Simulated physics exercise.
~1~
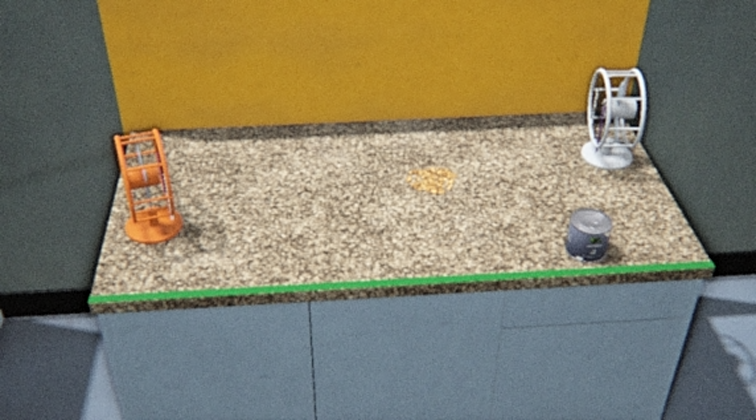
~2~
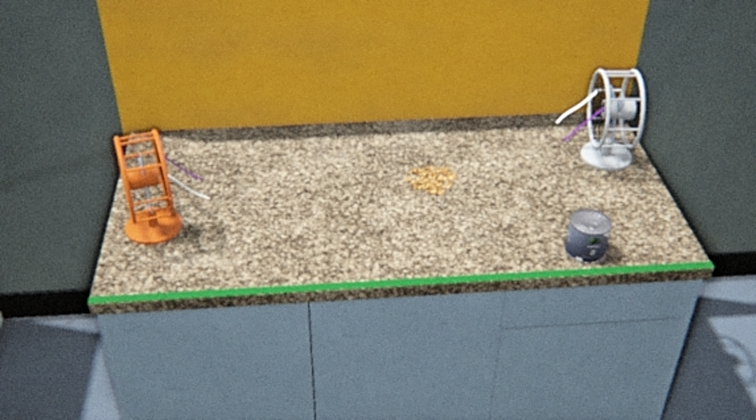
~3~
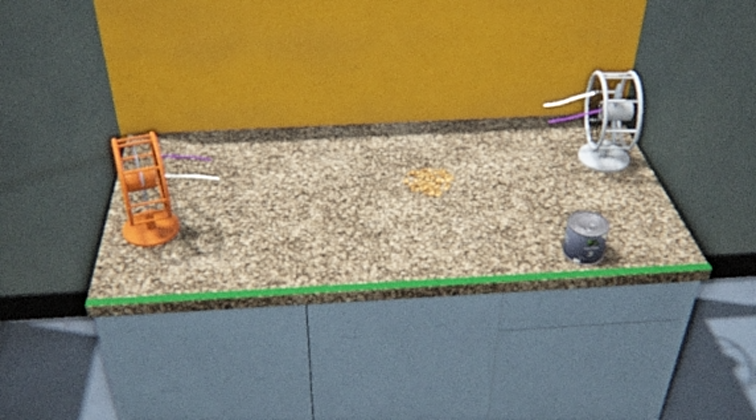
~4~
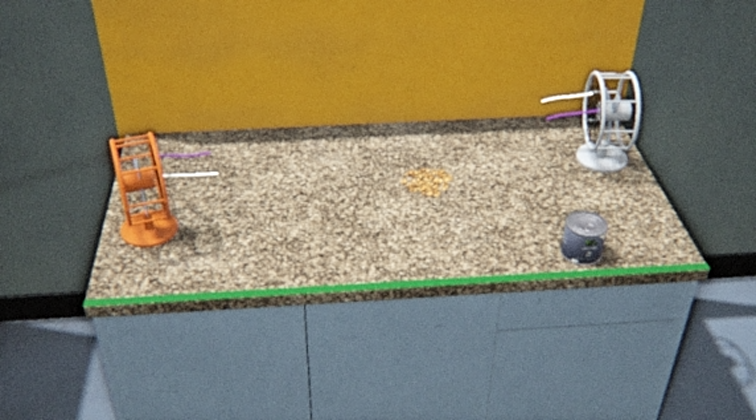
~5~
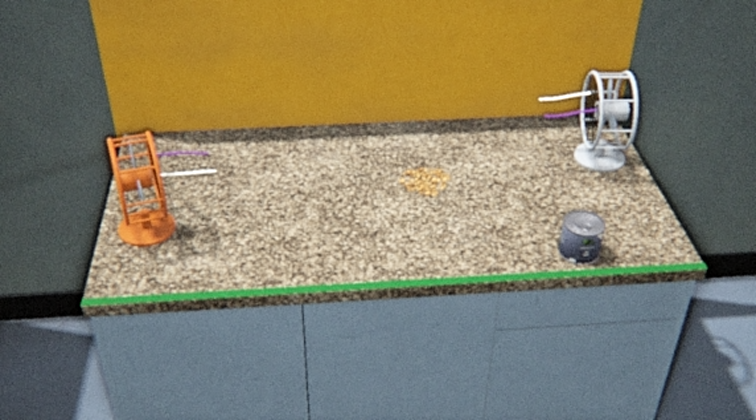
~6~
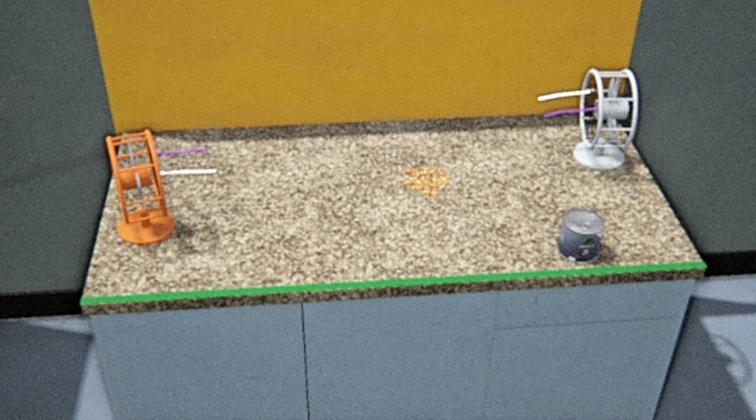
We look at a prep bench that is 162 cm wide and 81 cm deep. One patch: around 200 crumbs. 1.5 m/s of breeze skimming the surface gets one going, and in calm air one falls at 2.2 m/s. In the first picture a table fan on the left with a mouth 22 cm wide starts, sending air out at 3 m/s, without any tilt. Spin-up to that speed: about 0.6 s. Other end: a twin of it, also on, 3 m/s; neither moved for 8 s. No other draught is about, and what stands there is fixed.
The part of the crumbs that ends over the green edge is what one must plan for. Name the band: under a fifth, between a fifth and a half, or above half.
That share tops half.
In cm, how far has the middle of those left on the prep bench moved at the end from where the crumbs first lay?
The middle ends up about 50 cm from the start.
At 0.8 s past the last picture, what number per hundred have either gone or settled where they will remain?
Estimate: Close to 10 %.
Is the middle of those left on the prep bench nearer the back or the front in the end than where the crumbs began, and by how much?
Forward, some 30 cm.
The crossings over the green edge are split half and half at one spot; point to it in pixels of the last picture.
I'd point to somewhere near (520, 279).
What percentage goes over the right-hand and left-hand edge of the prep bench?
Right-hand 0 %, left-hand 0 %.
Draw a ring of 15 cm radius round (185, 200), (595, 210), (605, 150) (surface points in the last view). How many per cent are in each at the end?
In order: About 0 %, then 15 %, then 0 %.
Then, 0.8 s after the last picture, 23 % are over the green edge; the middle of those left on the top is near (464, 201); 10 % are gone or lie where they will stay.
Then, 1.8 s after the last picture, 54 % are over the green edge; the middle of those left on the top is near (541, 244); 48 % are gone or lie where they will stay.
Then, 3.6 s after the last picture, 72 % are over the green edge; the middle of those left on the top is near (559, 240); 73 % are gone or lie where they will stay.
Then, 7.2 s after the last picture, at the end, 77 % are over the green edge; the middle of those left on the top is near (591, 232).
